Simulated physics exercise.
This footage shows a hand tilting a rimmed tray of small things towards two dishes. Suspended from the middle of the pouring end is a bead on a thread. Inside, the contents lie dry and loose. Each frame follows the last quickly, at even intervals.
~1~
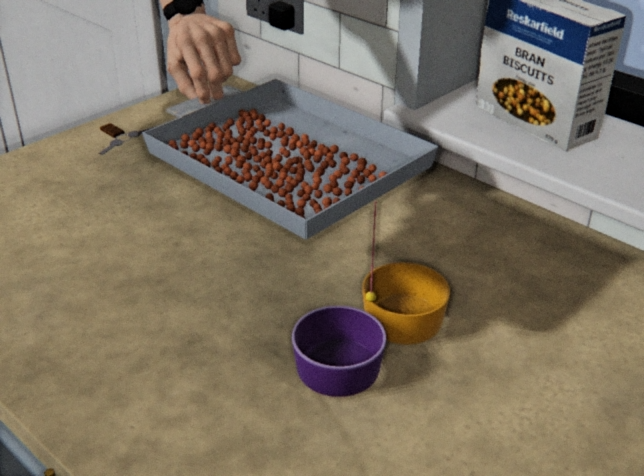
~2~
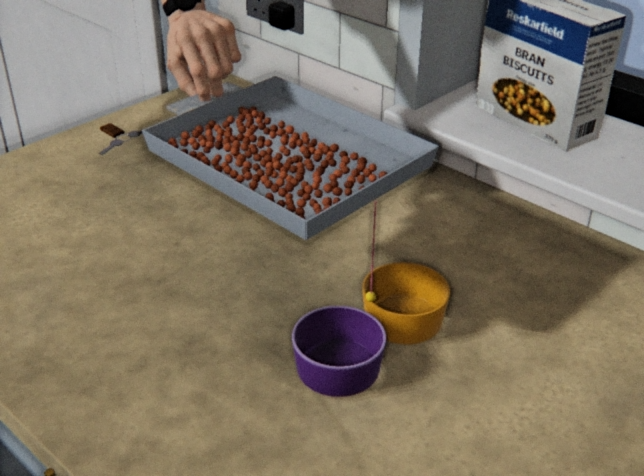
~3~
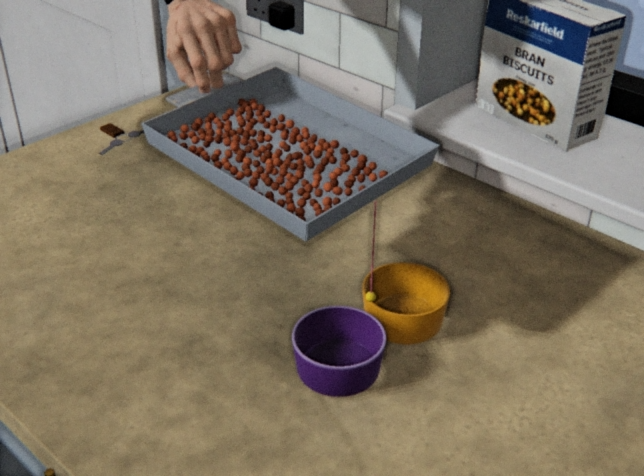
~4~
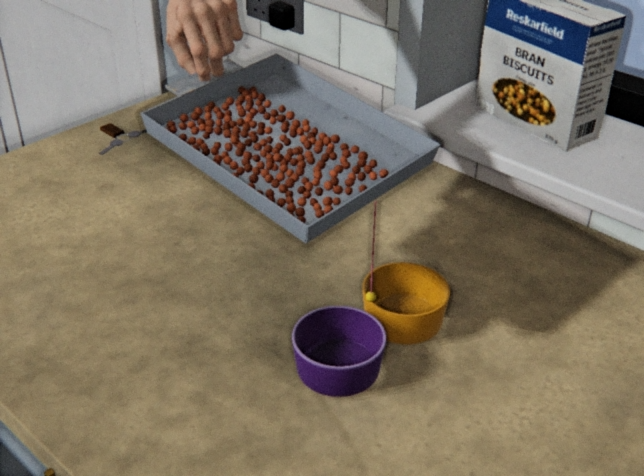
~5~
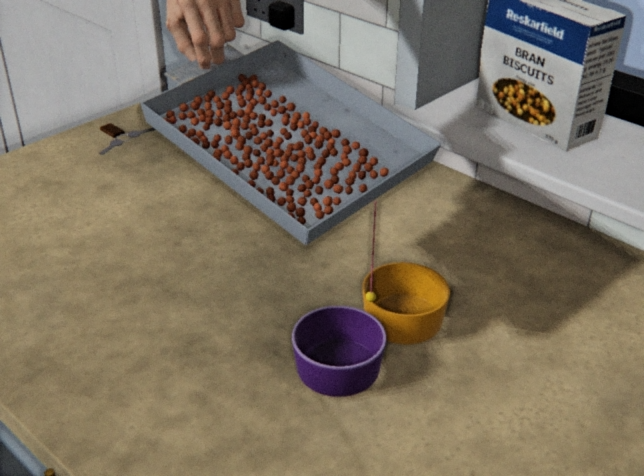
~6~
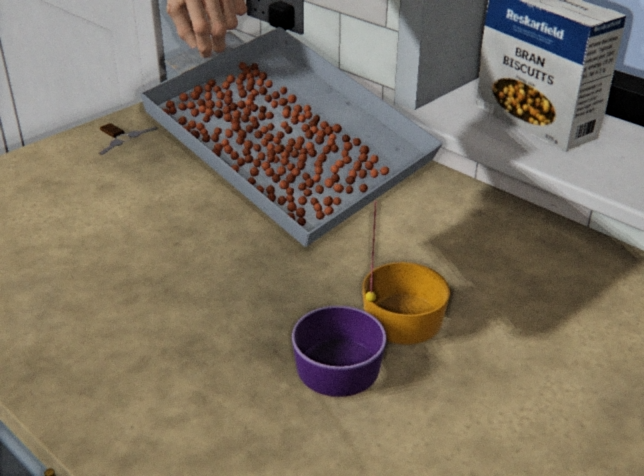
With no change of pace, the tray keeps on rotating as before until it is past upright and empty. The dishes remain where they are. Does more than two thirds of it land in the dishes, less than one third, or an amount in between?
The dishes end up with an amount in between.
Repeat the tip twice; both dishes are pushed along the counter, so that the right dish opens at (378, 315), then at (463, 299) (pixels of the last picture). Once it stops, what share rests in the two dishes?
50 %, then 40 %.
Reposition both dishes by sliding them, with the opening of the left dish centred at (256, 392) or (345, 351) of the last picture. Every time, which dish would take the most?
In the first try it is the one to the right, in the second it is the one to the left.
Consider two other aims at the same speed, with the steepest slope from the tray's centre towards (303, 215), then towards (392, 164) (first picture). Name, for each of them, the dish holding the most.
Point by point: The left side, then the right side.
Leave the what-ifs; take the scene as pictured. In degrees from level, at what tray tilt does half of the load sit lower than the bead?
I'd put it at about 115 degrees.
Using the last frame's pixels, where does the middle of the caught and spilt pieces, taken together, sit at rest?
Roughly at (358, 386), give or take.
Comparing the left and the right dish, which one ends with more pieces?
Result - fuller dish: Left-side dish.
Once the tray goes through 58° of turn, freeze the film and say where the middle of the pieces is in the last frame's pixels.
The middle of the pieces shows up near (315, 168).
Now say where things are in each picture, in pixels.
Corners of the pouring end near (306, 217) and (433, 146), level; middle of the load near (268, 160), clay pellets; left dish near (373, 371); right dish near (439, 320); bead on its thread near (371, 297), in the first picture.
Corners of the pouring end near (306, 218) and (433, 146), level; middle of the load near (268, 159), in the second picture.
Corners of the pouring end near (307, 220) and (434, 145), tipped barely, lowest at the left corner; middle of the load near (268, 155), in the third picture.
Corners of the pouring end near (307, 223) and (435, 144), tipped a little, lowest at the left corner; middle of the load near (268, 149), in the fourth picture.
Corners of the pouring end near (308, 226) and (436, 143), tipped a little, lowest at the left corner; middle of the load near (269, 143), in the fifth picture.
Corners of the pouring end near (309, 229) and (437, 143), tipped clearly, lowest at the left corner; middle of the load near (269, 137); left dish near (373, 371); right dish near (439, 320), in the sixth picture.
Shortly afterwards, tray tipped steeply; the whole lot on the tray.
Next, tray tipped right over; the whole lot on the tray.
Some moments later, tray tipped past a quarter turn; near half in the left dish; near half outside both.
In the end, tray tipped past a quarter turn; near half in the left dish; none at all in the right dish; near half outside both.
